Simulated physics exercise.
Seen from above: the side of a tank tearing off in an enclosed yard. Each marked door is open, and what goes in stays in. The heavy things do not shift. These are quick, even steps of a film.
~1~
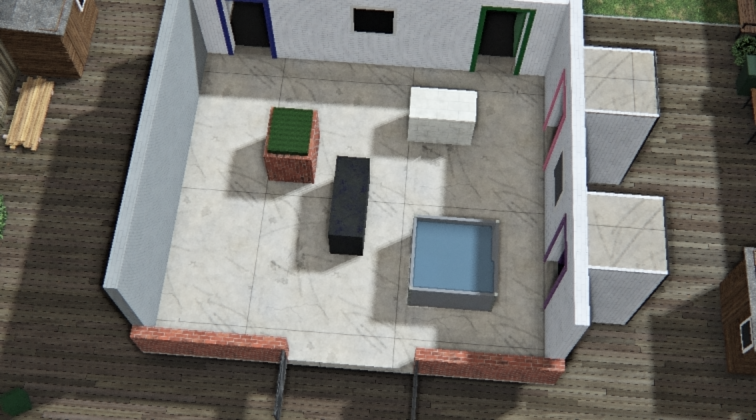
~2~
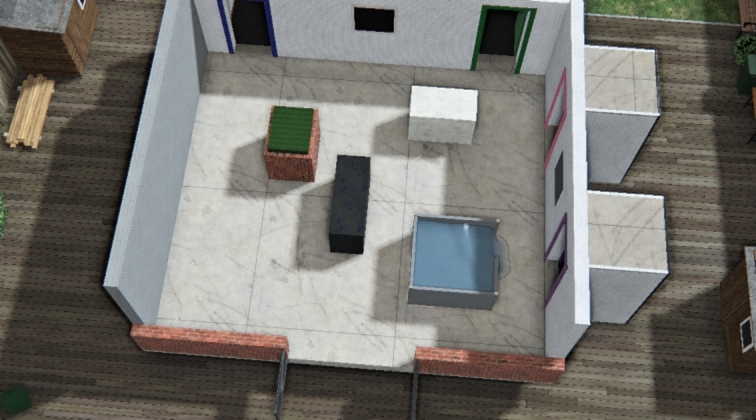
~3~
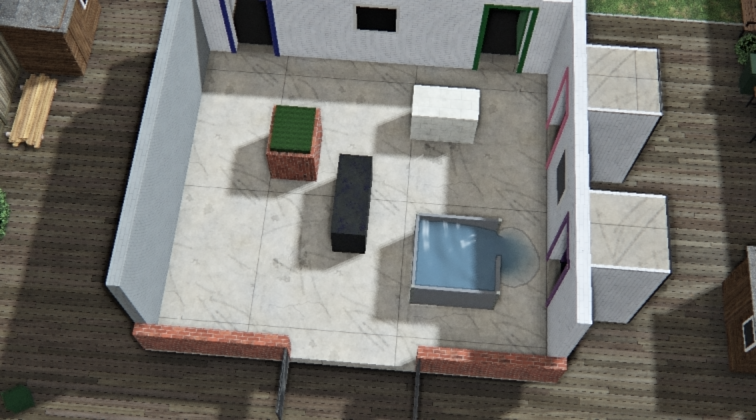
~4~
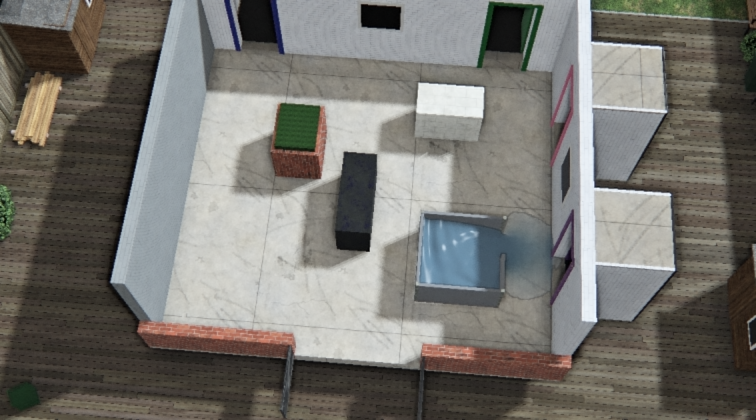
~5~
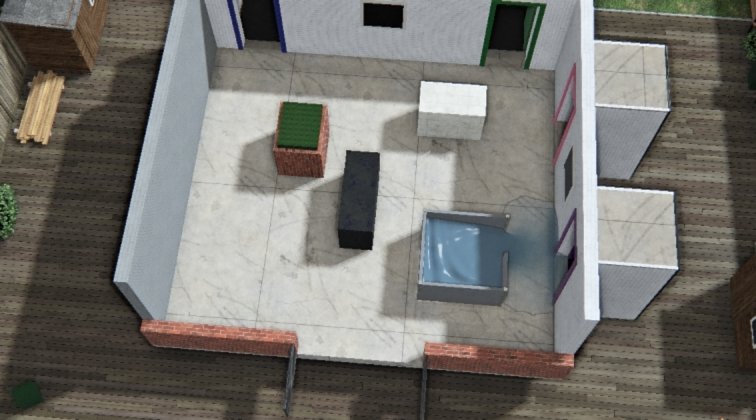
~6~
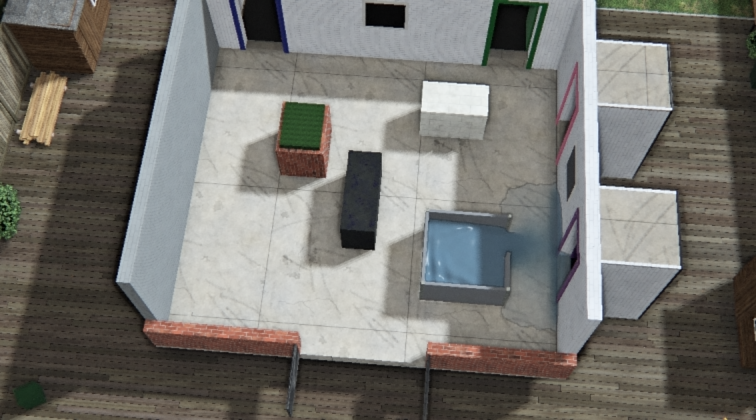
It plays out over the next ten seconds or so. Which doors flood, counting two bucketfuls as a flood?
The green door holds within the limit; the purple door floods; the blue door holds within the limit; the pink door holds within the limit.
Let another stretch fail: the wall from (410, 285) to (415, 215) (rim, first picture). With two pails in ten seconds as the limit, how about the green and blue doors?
The green door keeps below it, the blue door takes more.
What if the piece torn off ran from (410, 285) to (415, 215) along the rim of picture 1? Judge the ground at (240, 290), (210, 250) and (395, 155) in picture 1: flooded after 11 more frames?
As listed: Awash, covered, awash.
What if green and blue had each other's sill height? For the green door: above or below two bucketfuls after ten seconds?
One by one: Green goes over.
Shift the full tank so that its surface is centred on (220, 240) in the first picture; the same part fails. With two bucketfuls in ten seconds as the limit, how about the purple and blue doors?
One by one: The purple one stays under; the blue one is under.
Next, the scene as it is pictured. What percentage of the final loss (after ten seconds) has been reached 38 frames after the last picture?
Near 80 in a hundred.
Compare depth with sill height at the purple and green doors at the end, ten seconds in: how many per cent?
Roughly 30 per cent, then 20 per cent.
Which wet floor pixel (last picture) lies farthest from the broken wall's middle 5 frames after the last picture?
Around (553, 98).
A moment on, water covers 10 % of the floor; the green door not reached, the purple door far over two buckets in, the blue door not reached, the pink door wet at the sill, nothing in.
Next, water covers 20 % of the floor; the green door wet at the sill, nothing in, the purple door far over two buckets in, the blue door not reached, the pink door wet at the sill, nothing in.
Then, water covers 35 % of the floor; the green door wet at the sill, nothing in, the purple door far over two buckets in, the blue door not reached, the pink door wet at the sill, nothing in.
Later, water covers 70 % of the floor; the green door wet at the sill, nothing in, the purple door far over two buckets in, the blue door wet at the sill, nothing in, the pink door wet at the sill, nothing in.
In the end, water covers 85 % of the floor; the green door wet at the sill, nothing in, the purple door far over two buckets in, the blue door under two buckets in, the pink door wet at the sill, nothing in.
